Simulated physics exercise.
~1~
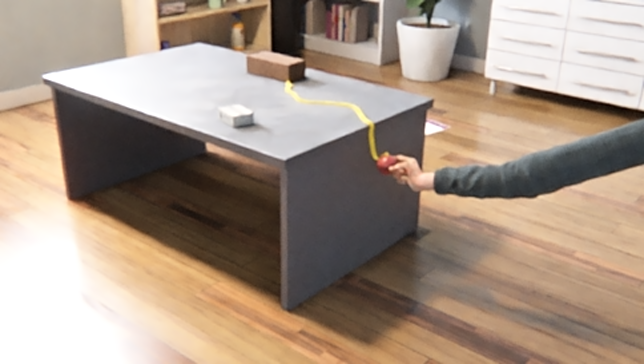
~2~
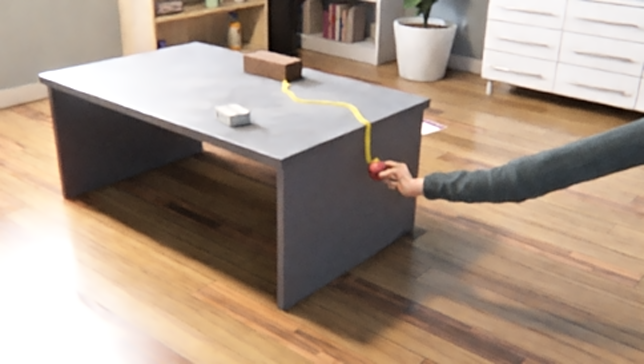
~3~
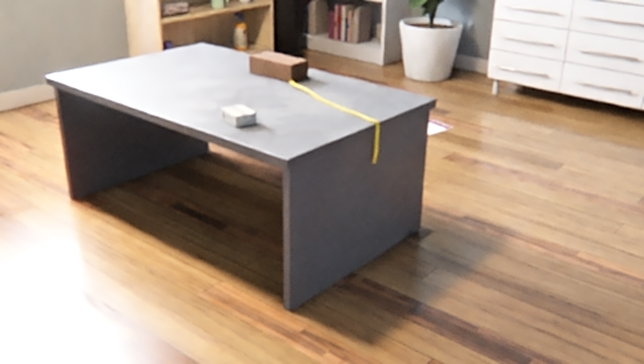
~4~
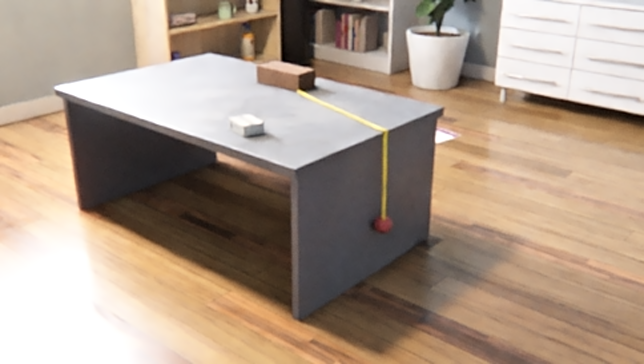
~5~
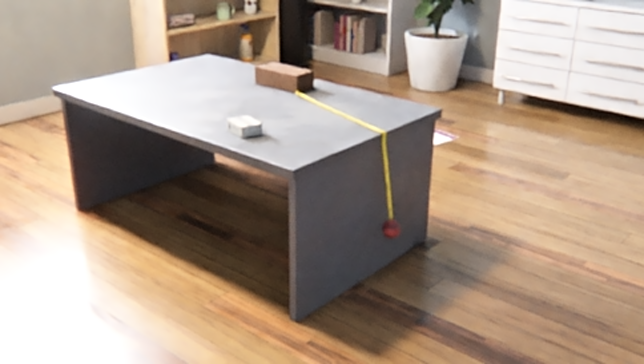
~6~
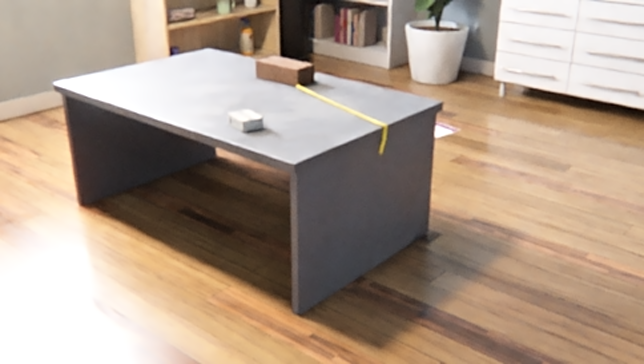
To begin with, a hand reaching in from the right holds a red ball just beyond the edge of a gray desk, with a yellow ribbon running from it across the top to a brown brick near a small white box. The hand shifts slightly, then lets go and withdraws from view. The ribbon straightens over the edge, and the ball hangs from it beside the desk, above the wooden floor. It drifts a little to the right. Finally, the ball is hidden from view, with the ribbon still draped over the edge and the brick and box in place.
